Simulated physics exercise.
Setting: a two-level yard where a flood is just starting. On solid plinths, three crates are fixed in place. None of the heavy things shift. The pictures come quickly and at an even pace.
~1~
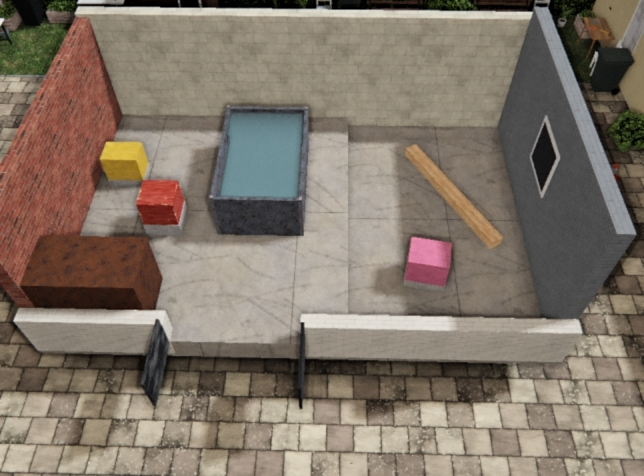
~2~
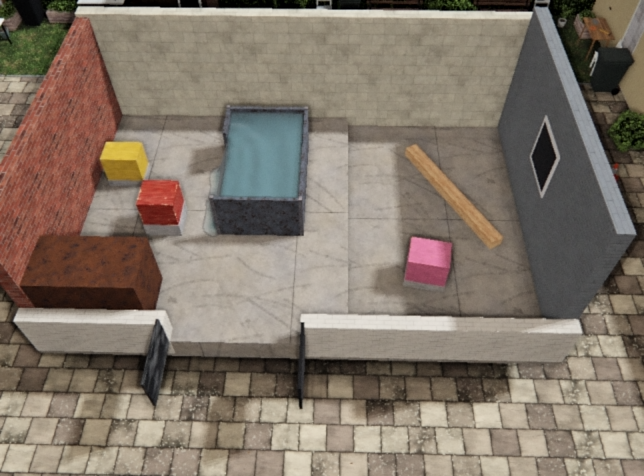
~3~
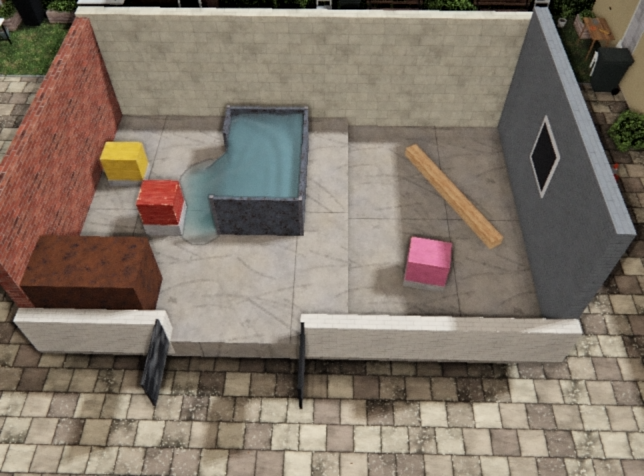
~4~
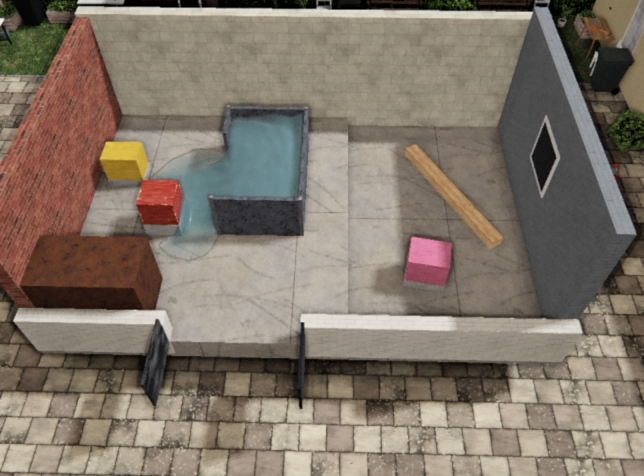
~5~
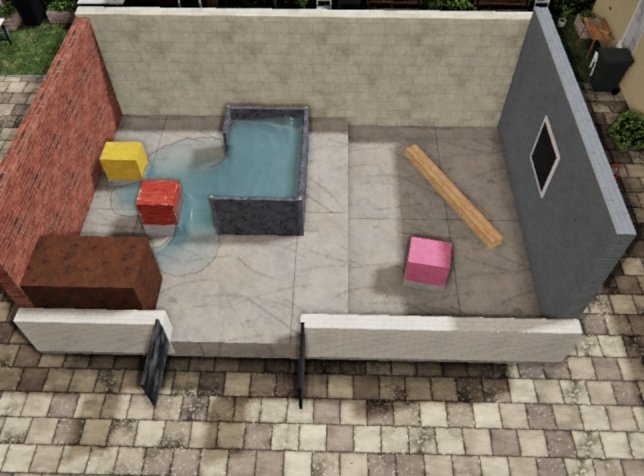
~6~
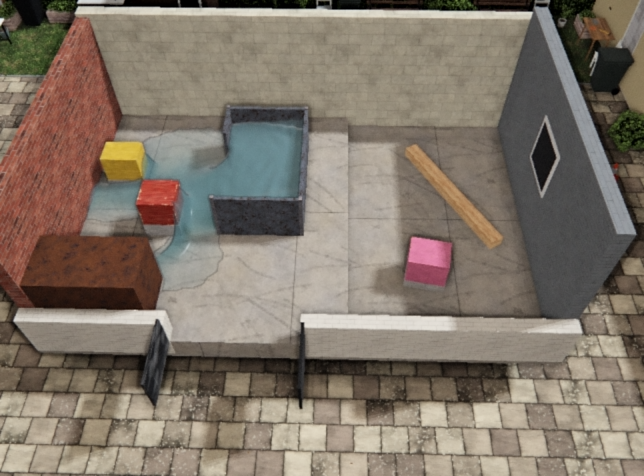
In a walled yard, a full tank stood still until water broke out of its left side, spread across the paving around a red block, and reached the yellow block and the large brown one.
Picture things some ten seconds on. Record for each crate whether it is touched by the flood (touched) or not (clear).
In the end the yellow crate gets touched by the water; the red crate gets touched by the water; the pink crate never gets touched by the water.
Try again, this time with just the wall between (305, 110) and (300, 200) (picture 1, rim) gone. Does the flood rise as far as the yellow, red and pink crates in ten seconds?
In that case the yellow crate is never flooded, the red crate is never flooded and the pink crate is flooded.
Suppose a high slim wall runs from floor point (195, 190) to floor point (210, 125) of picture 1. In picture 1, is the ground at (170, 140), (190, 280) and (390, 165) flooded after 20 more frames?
Outcome by spot, in order - watered, watered, watered.
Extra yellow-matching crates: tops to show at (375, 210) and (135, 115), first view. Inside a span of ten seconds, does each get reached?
Going in order, the first stays untouched and the second does get wet.
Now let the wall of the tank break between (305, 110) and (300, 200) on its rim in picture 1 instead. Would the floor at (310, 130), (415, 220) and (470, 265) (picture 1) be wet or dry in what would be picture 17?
Taken in turn, that's not reached, reached, and finally reached.
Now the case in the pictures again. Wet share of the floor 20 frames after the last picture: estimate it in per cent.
Around 45 in a hundred.
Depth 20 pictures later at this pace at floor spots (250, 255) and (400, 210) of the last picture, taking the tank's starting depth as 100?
First spot 2 percent, second 0 percent.
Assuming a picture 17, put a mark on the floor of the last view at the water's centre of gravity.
I reckon somewhere around (189, 197).
A moment on, water covers 25 % of the floor; the yellow crate water round its plinth, the red crate water round its plinth, the pink crate not reached.
Next, water covers 30 % of the floor; the yellow crate water round its plinth, the red crate water round its plinth, the pink crate not reached.
Then, water covers 45 % of the floor; the yellow crate water round its plinth, the red crate water round its plinth, the pink crate not reached.
Later, water covers 75 % of the floor; the yellow crate water round its plinth, the red crate water round its plinth, the pink crate water round its plinth.
In the end, water covers 90 % of the floor; the yellow crate was topped, the red crate was topped, the pink crate stayed above the water.
